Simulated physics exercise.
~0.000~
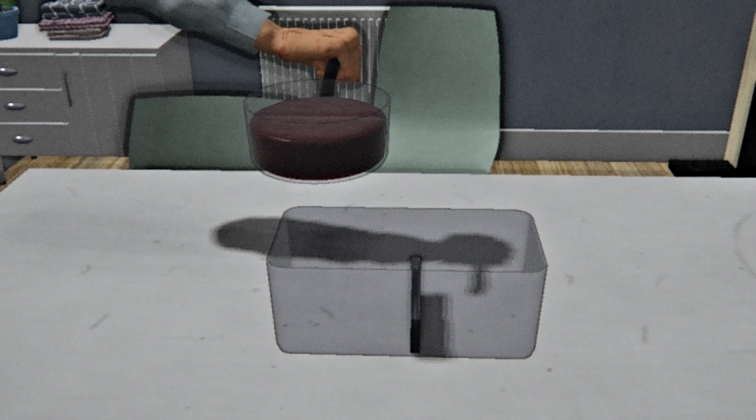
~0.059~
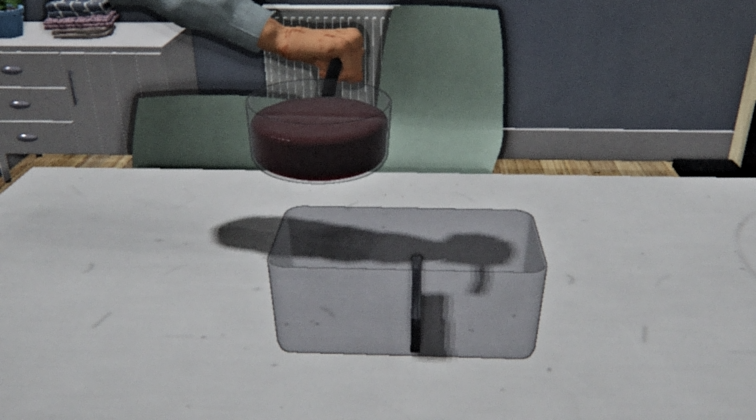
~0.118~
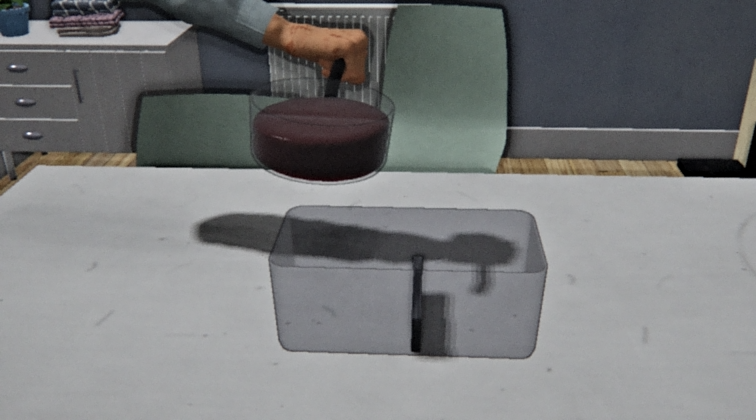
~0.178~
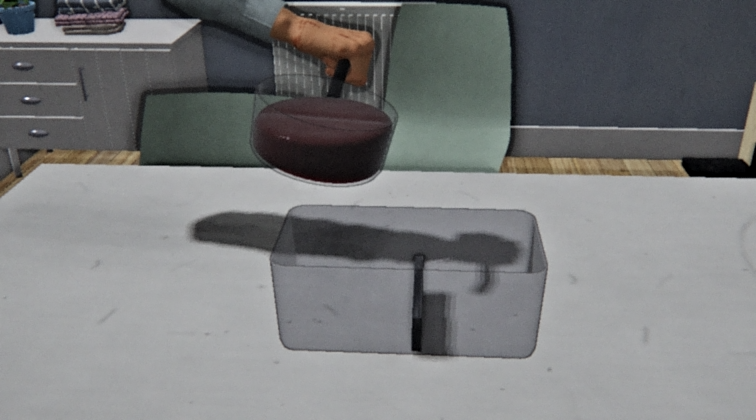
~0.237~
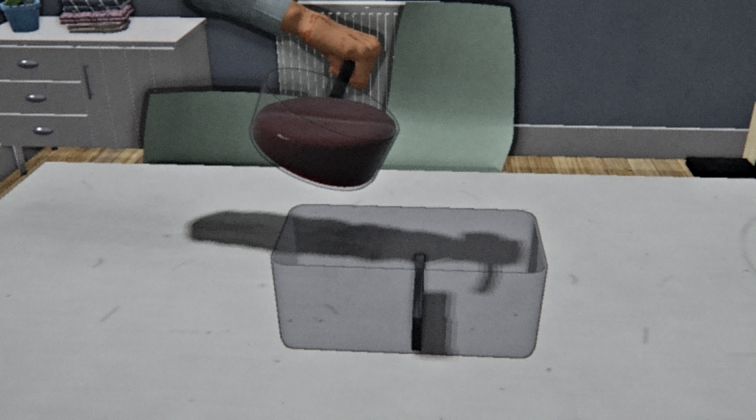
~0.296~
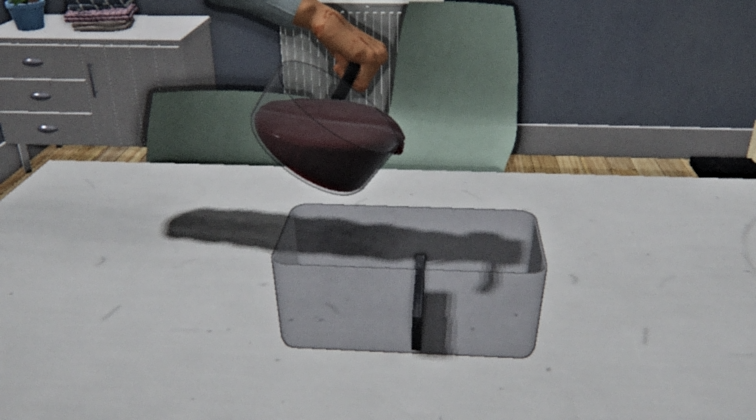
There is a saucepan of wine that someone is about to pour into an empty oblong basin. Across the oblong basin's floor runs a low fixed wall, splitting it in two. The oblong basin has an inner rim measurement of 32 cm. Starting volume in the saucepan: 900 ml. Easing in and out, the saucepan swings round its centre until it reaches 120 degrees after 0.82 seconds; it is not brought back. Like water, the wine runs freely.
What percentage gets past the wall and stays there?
About 54 per cent.
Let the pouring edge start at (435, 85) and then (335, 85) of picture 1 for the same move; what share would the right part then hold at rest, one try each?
The first try gives 75 percent and the second 10 percent.
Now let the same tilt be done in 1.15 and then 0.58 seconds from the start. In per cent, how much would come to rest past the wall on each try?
Result: 65 per cent, then 45 per cent.
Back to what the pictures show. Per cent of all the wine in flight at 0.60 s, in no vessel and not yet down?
Share: Roughly 30 per cent.
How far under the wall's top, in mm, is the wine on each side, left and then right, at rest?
It's around 34 mm on the left side and around 26 mm on the right side.
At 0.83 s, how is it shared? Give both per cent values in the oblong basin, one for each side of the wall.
Near 38 on the left, 54 on the right.
After 0.60 s the tilt is 100° and 16 per cent is still to pour, 6 is left of the wall and 47 right of it.
After 0.83 s the tilt is 120° and 1 per cent is still to pour, 38 is left of the wall and 55 right of it.
After 1.06 s the tilt is 120° and 0 per cent is still to pour, 44 is left of the wall and 54 right of it.
After 1.32 s the tilt is 120° and 0 per cent is still to pour, 44 is left of the wall and 54 right of it.
In the end 44 per cent lies left of the wall, 54 right of it and 2 outside.
